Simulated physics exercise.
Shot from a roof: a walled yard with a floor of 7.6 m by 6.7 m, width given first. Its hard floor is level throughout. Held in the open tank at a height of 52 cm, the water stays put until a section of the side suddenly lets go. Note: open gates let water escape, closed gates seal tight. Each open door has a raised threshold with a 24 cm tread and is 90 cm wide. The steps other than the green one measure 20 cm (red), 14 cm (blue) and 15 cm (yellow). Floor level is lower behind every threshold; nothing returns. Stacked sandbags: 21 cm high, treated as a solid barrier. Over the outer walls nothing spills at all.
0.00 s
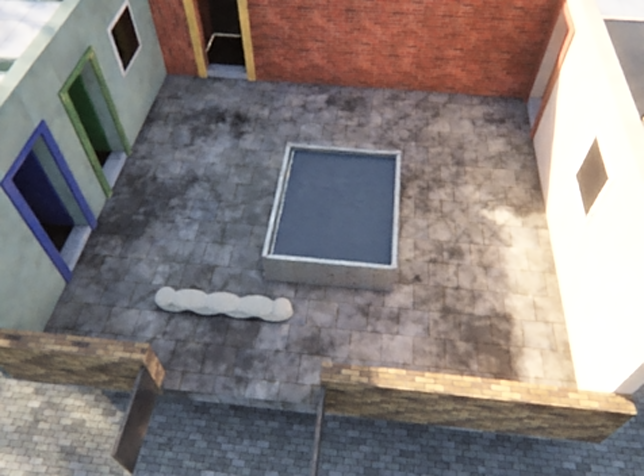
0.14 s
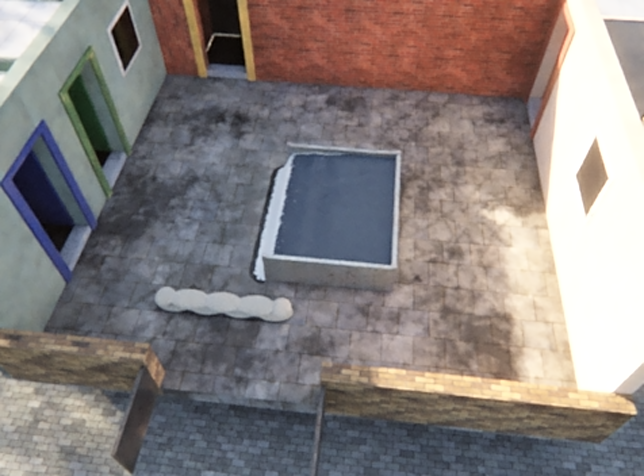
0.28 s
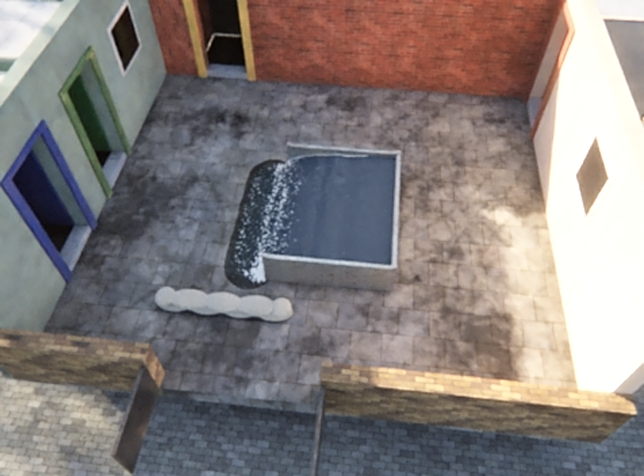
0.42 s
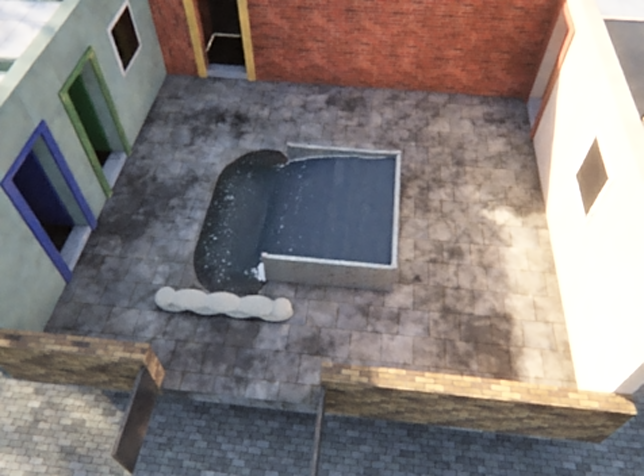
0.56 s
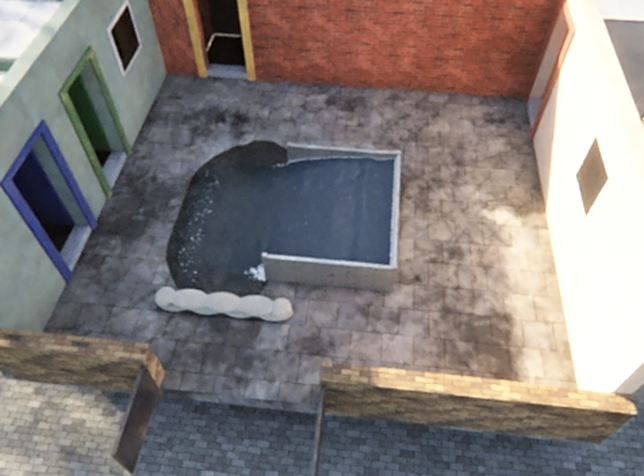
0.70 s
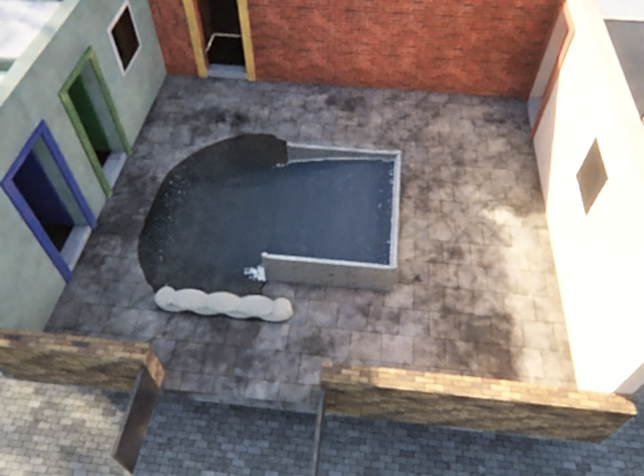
In a walled yard, water pours from the tank's left side and spreads leftward past sandbags.
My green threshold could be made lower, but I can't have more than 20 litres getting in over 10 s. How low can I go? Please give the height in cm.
You could bring it down to roughly 22 cm.
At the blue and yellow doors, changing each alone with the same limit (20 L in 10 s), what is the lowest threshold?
About 22 cm at blue and 10.0 cm at yellow.
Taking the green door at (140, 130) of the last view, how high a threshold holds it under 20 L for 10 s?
About 12.5 cm.
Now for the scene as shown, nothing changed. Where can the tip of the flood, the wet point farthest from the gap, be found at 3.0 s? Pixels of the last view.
(168, 74).
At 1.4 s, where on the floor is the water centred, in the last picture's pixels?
Centre of the water: Approx. (267, 219) px.
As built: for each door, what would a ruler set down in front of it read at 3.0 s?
Door by door, in centimetres - red 0, blue 24, green 23, yellow 5.
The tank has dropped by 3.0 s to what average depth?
Averaged depth comes out at about 11 cm.
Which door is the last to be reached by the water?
Red.
After 1.4 s water covers 25 % of the floor, deepest (31 cm) near (101, 213); 26 cm at the green door, 2 litres in over its 16 cm threshold.
After 3.0 s water covers 35 % of the floor, deepest (30 cm) near (38, 345); 23 cm at the green door, 67 litres in over its 16 cm threshold.
After 10.0 s water covers 90 % of the floor, deepest (9 cm) near (549, 234); 6 cm at the green door, 79 litres in over its 16 cm threshold.
At the green door as built, the water arrived by 1.0 s and peaked near 28 cm at 2.2 s.
Run again over the same 10 s with other heights there, 44 litres in over 19 cm, 5 litres over 26 cm. The limit of 20 litres is kept from about 22 cm up.
